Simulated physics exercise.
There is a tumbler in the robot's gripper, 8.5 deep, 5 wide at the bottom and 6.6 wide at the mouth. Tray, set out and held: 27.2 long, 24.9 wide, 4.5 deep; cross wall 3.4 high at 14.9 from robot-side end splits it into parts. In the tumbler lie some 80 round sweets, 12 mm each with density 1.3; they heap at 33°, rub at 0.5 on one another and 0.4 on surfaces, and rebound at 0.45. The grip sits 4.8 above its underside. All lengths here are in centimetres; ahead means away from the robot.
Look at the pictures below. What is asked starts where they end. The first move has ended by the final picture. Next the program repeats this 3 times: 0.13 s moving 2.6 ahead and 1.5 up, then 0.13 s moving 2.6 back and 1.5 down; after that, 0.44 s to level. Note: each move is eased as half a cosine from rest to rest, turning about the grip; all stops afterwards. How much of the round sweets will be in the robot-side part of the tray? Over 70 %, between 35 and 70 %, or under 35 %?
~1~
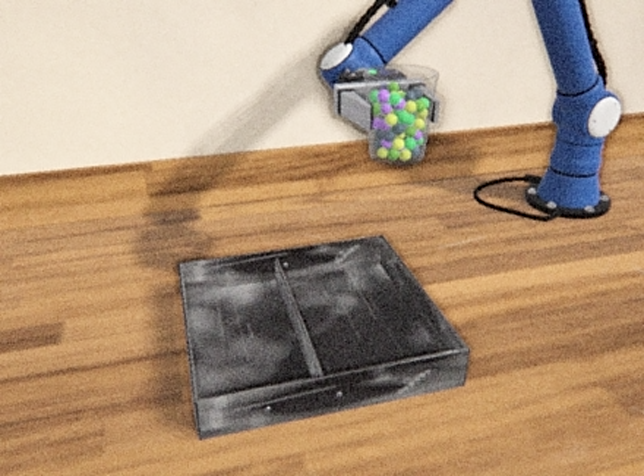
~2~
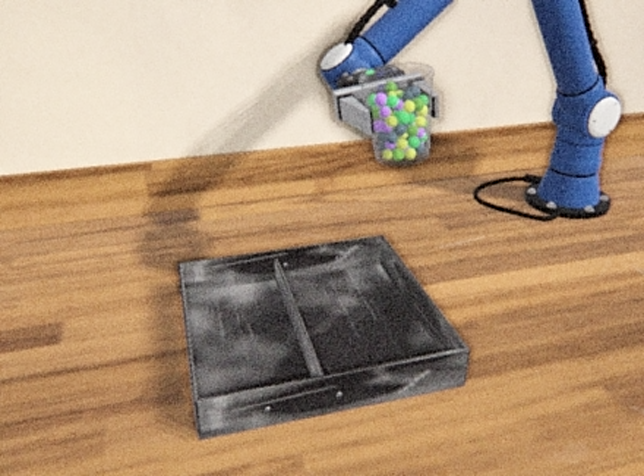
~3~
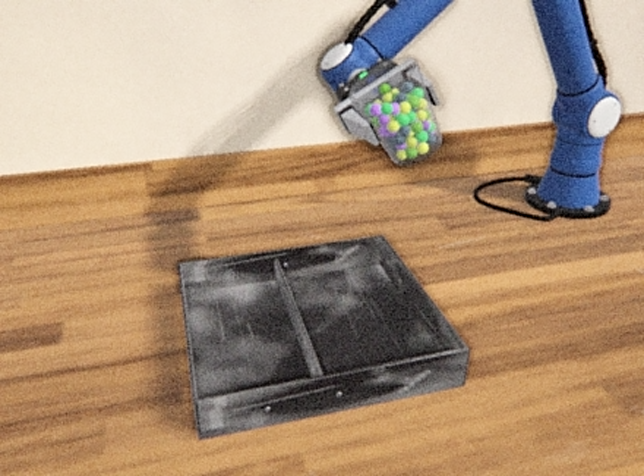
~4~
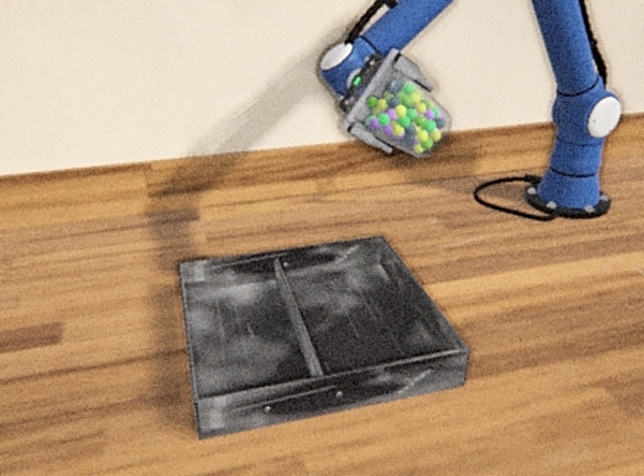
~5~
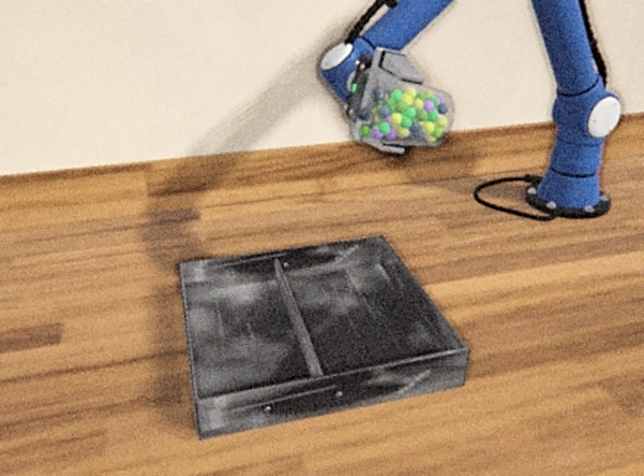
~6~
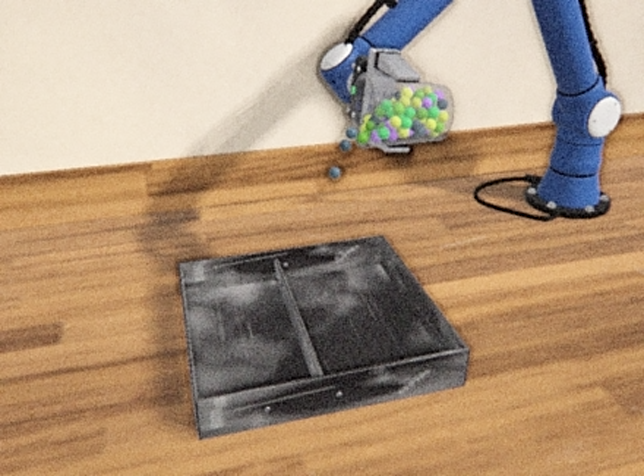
Between 35 and 70 %.
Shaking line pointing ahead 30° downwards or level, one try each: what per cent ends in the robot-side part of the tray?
Near 40 and 50 percent respectively.
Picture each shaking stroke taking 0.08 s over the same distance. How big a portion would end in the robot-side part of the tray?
Then roughly 15 percent.
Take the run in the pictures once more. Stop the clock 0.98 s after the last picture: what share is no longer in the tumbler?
About 80 per cent.
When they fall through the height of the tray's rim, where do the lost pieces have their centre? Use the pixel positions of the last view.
Centre: About (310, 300).
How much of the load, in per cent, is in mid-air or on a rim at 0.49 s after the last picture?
Logged share: Close to 15 per cent.
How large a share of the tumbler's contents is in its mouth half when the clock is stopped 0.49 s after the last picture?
Near 75 in a hundred.
Then, 0.49 s later, tilted 84° forward, highest piece 27 above the table; 39 in the tumbler, 26 in the robot-side part, 7 in the far-side part, 13 in flight or on a rim.
Then, 0.98 s later, tilted 49° forward, highest piece 27 above the table; 46 in the robot-side part, 19 in the tumbler, 19 in the far-side part, 1 in flight or on a rim.
Then, 1.42 s later, level, highest piece 24 above the table; 47 in the robot-side part, 19 in the tumbler, 19 in the far-side part.
Then, 2.47 s later, level, highest piece 24 above the table; 47 in the robot-side part, 19 in the tumbler, 19 in the far-side part.
At rest, 47 in the robot-side part, 19 in the tumbler, 19 in the far-side part. That is 55 % in the robot-side part of the tray.
